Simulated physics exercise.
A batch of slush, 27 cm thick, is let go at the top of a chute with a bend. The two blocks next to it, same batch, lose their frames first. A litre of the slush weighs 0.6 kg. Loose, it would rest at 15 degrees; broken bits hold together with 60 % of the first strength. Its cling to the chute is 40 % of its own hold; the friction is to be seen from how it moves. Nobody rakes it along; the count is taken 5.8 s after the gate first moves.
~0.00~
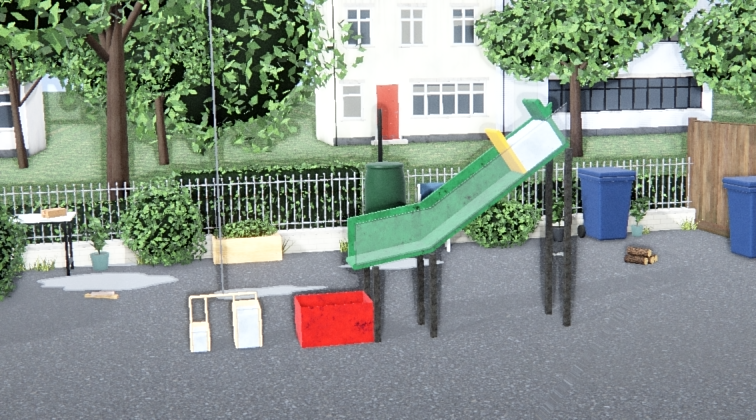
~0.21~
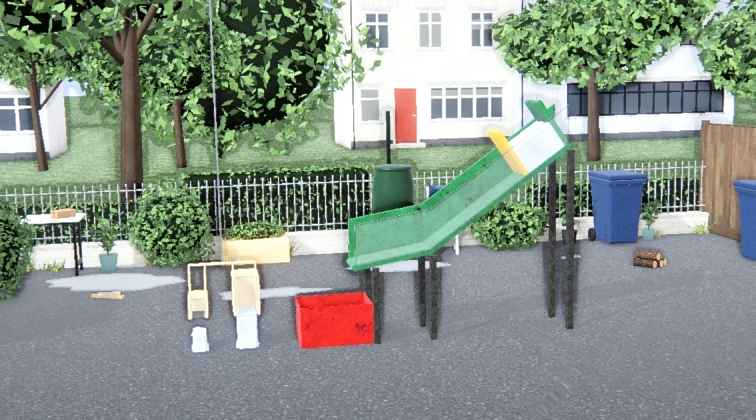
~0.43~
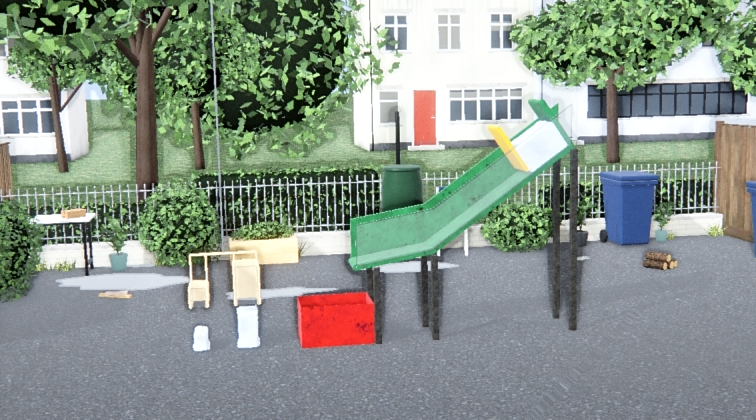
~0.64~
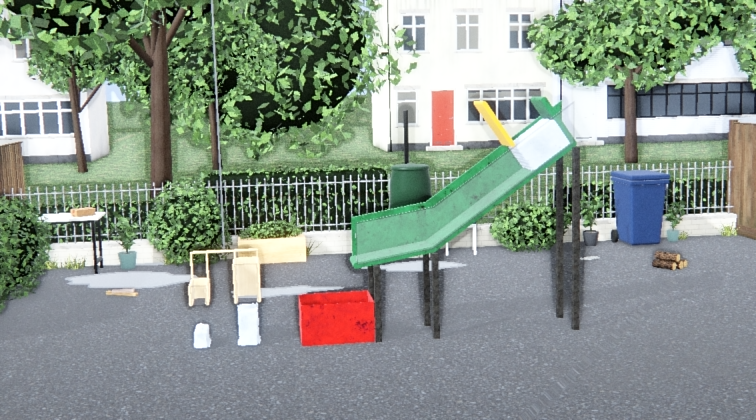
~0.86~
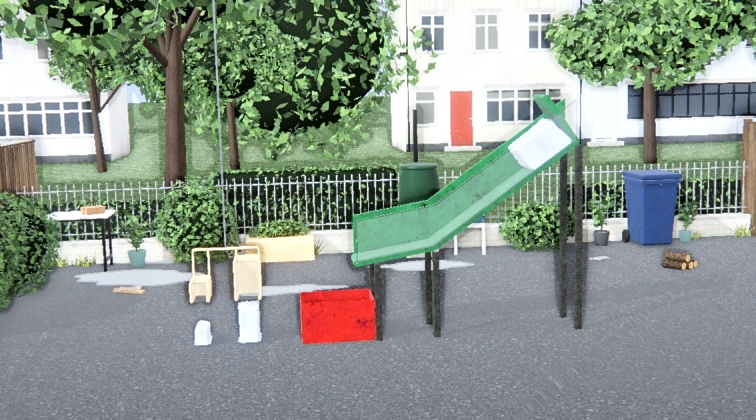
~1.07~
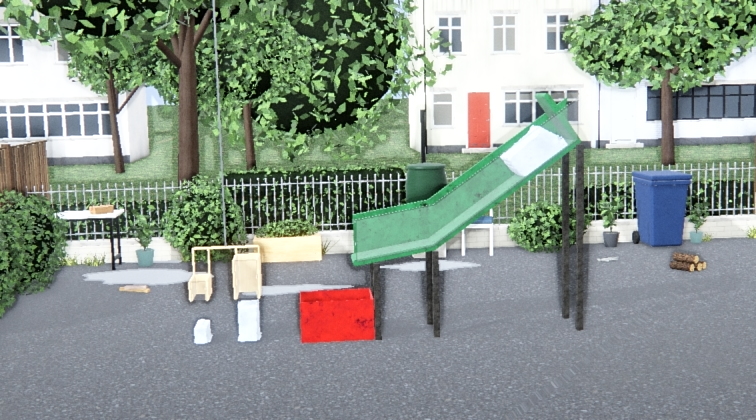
A green bent chute on dark posts stands in a grey paved yard, seen from the front, with white houses, trees and a railing behind. White slush lies near its upper right end behind a yellow gate, with a red bin below and two pale blocks under wooden moulds at left. The moulds lift clear, the gate swings up and disappears, and the slush barely shifts as the camera arcs slowly.
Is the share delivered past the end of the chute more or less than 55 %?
The result is less than 55 %.
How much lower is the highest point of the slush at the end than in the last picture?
About 19.5 cm.
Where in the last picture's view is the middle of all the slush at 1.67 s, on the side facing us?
Near (478, 199).
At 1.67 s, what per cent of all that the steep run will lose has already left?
Some 0 per cent.
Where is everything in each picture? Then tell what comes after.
In the first picture, front end of the slush at (514, 150); test blocks 15 cm, 32 cm high (left to right).
In the second picture, front end of the slush at (515, 151); test blocks 15 cm, 32 cm high (left to right).
In the third picture, front end of the slush at (518, 151); test blocks 15 cm, 32 cm high (left to right).
In the fourth picture, front end of the slush at (519, 149); test blocks 15 cm, 32 cm high (left to right).
In the fifth picture, front end of the slush at (518, 151); test blocks 15 cm, 32 cm high (left to right).
In the sixth picture, front end of the slush at (510, 161); test blocks 15 cm, 32 cm high (left to right).
By 1.67 s, all is on the steep run, none on the flatter one and 0 % past the end.
By 2.37 s, 6 % is on the steep run, 91 % on the flatter one and 2 % past the end.
By 3.08 s, 6 % is on the steep run, 56 % on the flatter one and 38 % past the end.
By 3.79 s, 6 % is on the steep run, 56 % on the flatter one and 38 % past the end.
By 6.22 s, at the end, 6 % is on the steep run, 56 % on the flatter one and 38 % past the end.
